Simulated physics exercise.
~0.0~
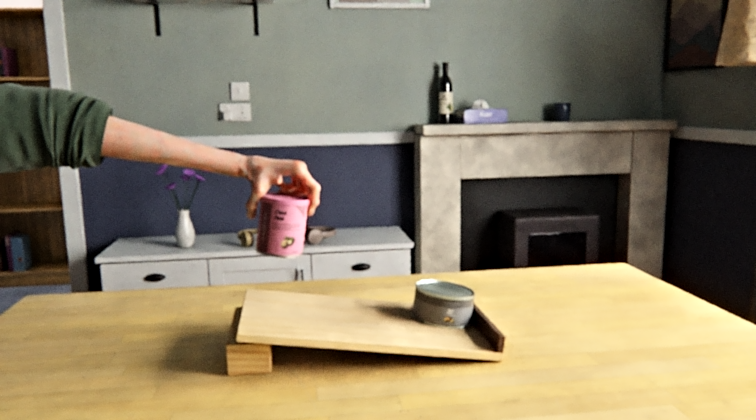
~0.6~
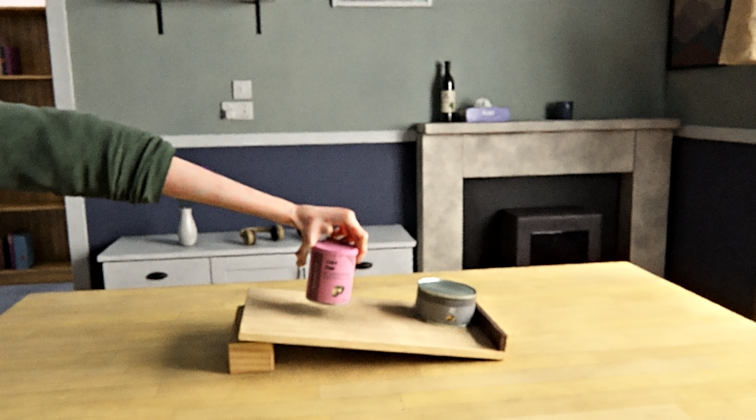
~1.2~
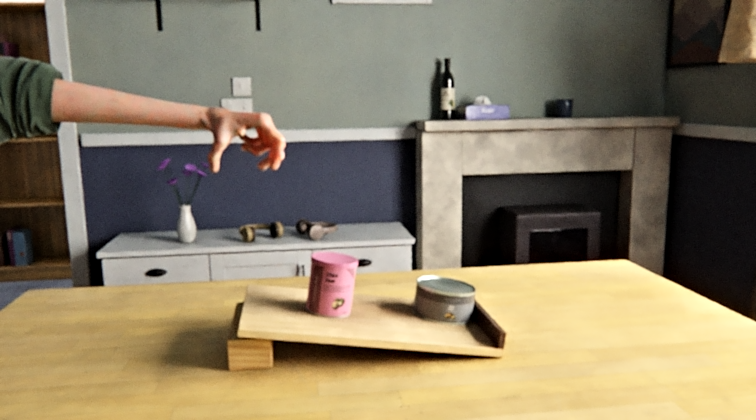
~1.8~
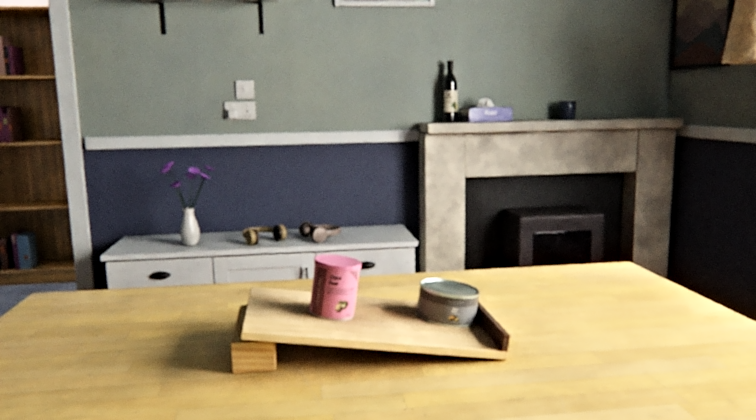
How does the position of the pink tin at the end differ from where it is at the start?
At the start the pink tin is held in the air by a hand above the left part of the sloping board. At the end it stands on the board by itself, lower and further to the right, with the grey tub to its right.
